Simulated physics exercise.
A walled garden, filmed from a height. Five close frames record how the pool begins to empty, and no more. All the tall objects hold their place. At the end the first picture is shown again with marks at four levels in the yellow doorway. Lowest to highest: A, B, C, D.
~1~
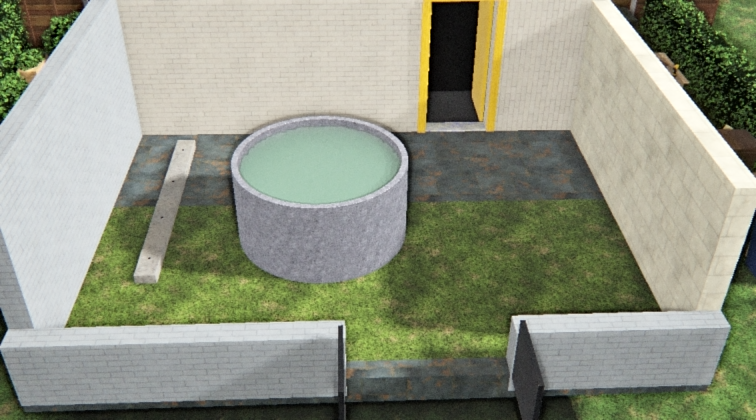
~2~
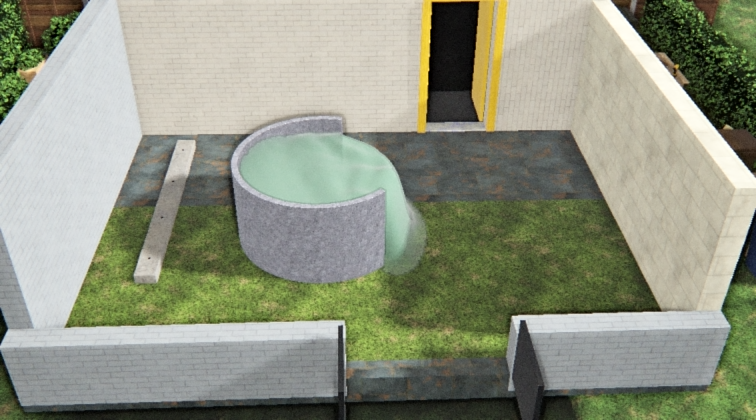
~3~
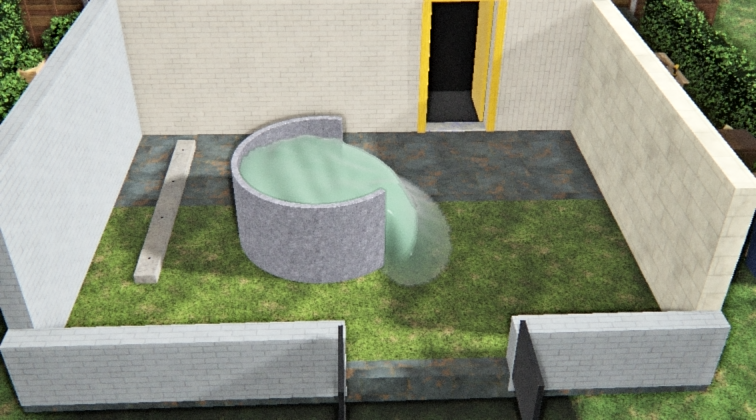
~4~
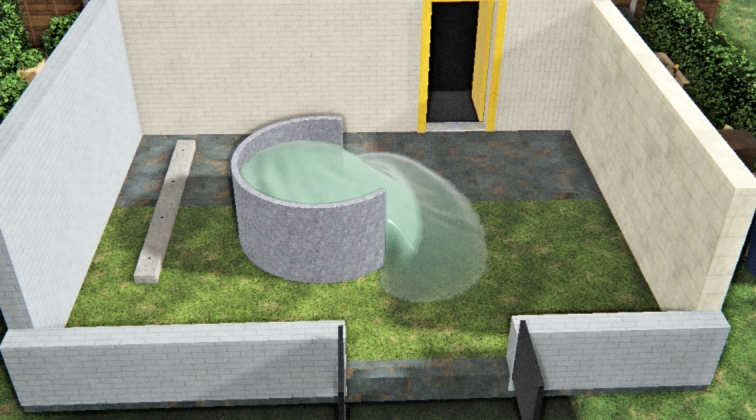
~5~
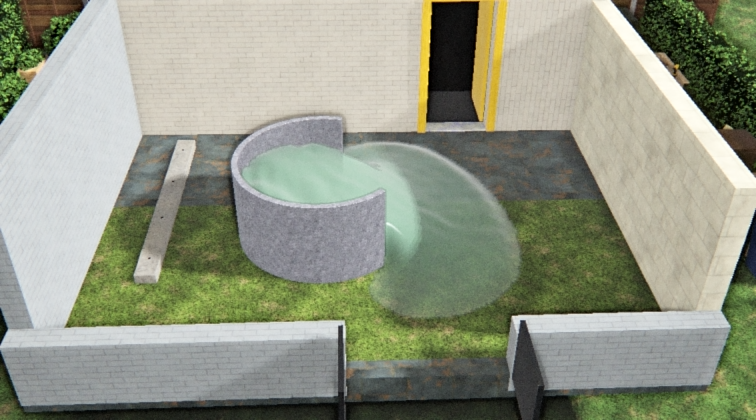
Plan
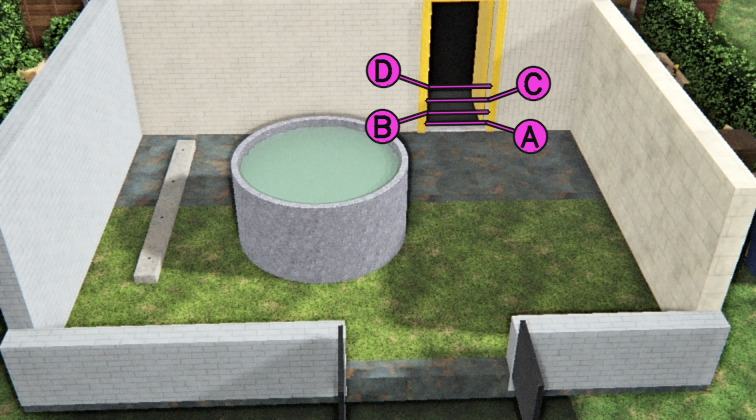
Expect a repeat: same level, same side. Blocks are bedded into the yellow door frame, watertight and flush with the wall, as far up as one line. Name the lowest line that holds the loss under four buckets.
That is mark B.
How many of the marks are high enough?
Three of them.
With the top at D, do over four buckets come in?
No, not at all.
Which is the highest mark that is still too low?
Here it is mark A.
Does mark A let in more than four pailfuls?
Yes.
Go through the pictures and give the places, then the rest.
In the first picture, water in the pool at rest, its middle at (320, 164); foot of the yellow doorway at (455, 131); open gate at (429, 314).
In the second picture, 3 % of the ground under water, visible out to (391, 269).
In the third picture, 6 % of the ground under water, visible out to (414, 279).
In the fourth picture, 12 % of the ground under water, visible out to (427, 297).
In the fifth picture, 20 % of the ground under water, visible out to (488, 299).
In magenta, A at (456, 123); B at (457, 112); C at (458, 100); D at (459, 86); from the bottom up A, B, C, D.
With A, about 10 bucketfuls get in.
With B, nothing gets over.
With C, nothing gets over.
With D, nothing gets over.
